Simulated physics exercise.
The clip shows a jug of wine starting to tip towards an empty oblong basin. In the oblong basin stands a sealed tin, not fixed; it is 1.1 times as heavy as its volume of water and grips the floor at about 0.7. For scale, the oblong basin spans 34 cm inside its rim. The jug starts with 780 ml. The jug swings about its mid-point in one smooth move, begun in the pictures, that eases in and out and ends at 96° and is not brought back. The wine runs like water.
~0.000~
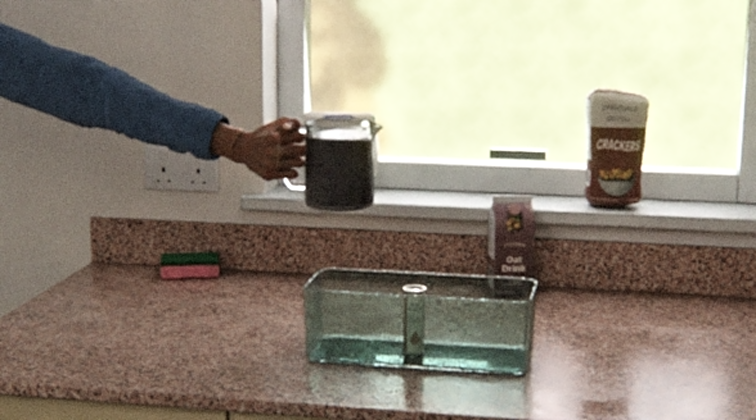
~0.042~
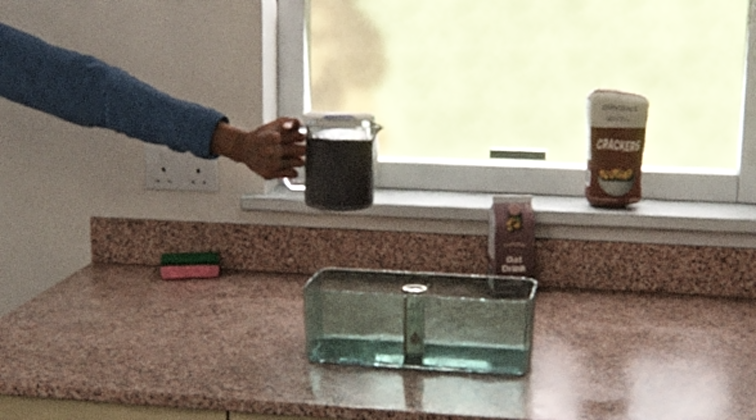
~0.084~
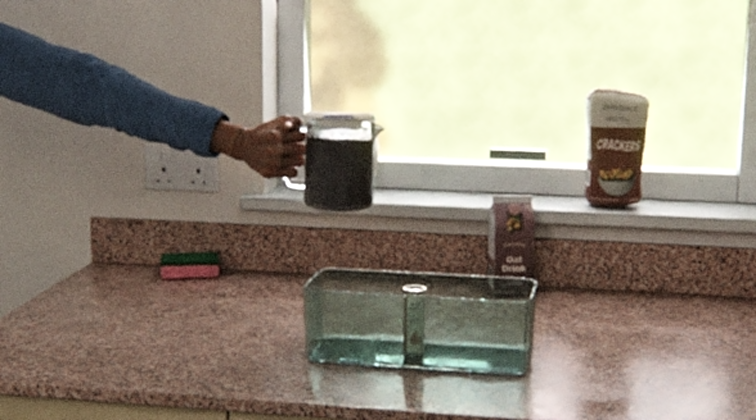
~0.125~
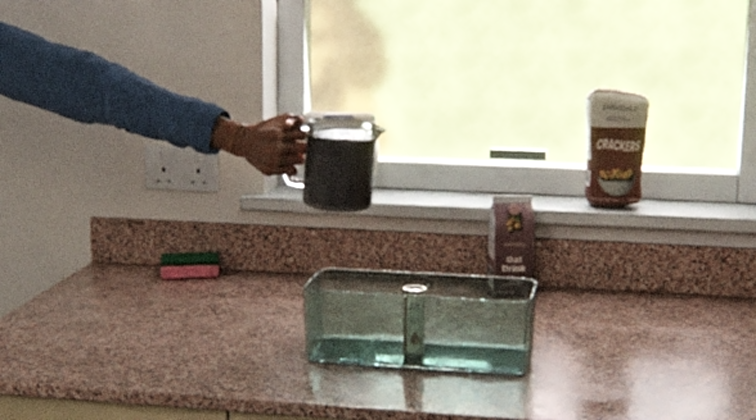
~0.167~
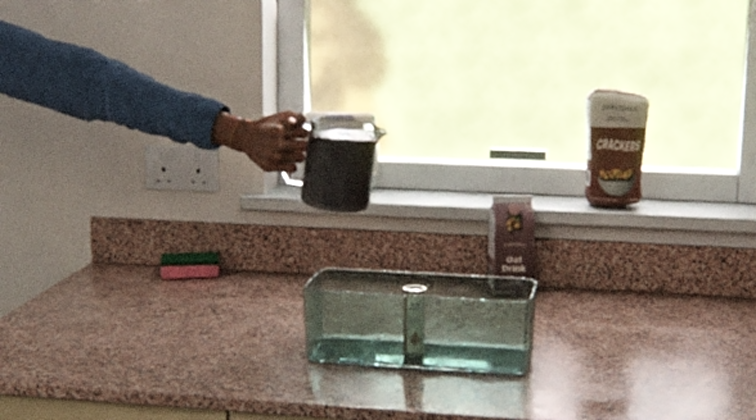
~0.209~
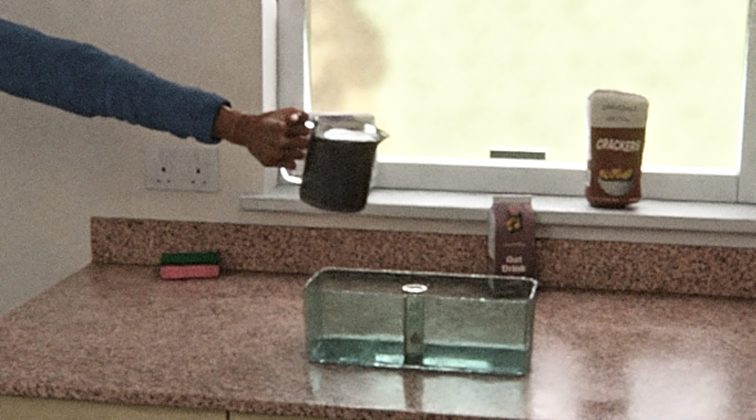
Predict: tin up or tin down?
The tin stays up.
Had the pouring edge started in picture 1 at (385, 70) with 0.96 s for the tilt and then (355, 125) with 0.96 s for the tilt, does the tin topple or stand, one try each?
First it keeps standing; then it falls.
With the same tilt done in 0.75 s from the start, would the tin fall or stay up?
The tin stays up.
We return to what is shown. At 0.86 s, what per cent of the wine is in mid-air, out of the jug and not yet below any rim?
About 24 per cent.
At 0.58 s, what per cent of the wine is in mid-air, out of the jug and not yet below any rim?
About 14 per cent.
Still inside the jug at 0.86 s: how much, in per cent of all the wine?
Some 42 per cent.
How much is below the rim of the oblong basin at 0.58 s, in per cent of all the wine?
Some 1 per cent.
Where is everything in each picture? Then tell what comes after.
The first picture shows tilt 0°; pouring edge (384, 126); surface from (310, 134) to (373, 137); the oblong basin's rim runs from (312, 280) to (534, 292); the tin's top is at (414, 292).
The second picture shows tilt 0°; pouring edge (384, 126); surface from (310, 134) to (373, 136).
The third picture shows tilt 2°; pouring edge (385, 128); surface from (310, 134) to (374, 137).
The fourth picture shows tilt 4°; pouring edge (386, 129); surface from (311, 134) to (375, 137).
The fifth picture shows tilt 7°; pouring edge (388, 132); surface from (313, 134) to (377, 138).
The sixth picture shows tilt 11°; pouring edge (390, 135); surface from (314, 136) to (380, 138).
After 0.58 s the tilt is 64° and 85 per cent is still to pour; the tin stands where it began.
After 0.86 s the tilt is 93° and 42 per cent is still to pour; the tin stands where it began.
After 1.15 s the tilt is 96° and 12 per cent is still to pour; the tin stands where it began.
After 1.46 s the tilt is 96° and 3 per cent is still to pour; the tin stands where it began.
In the end the tin stands where it began.
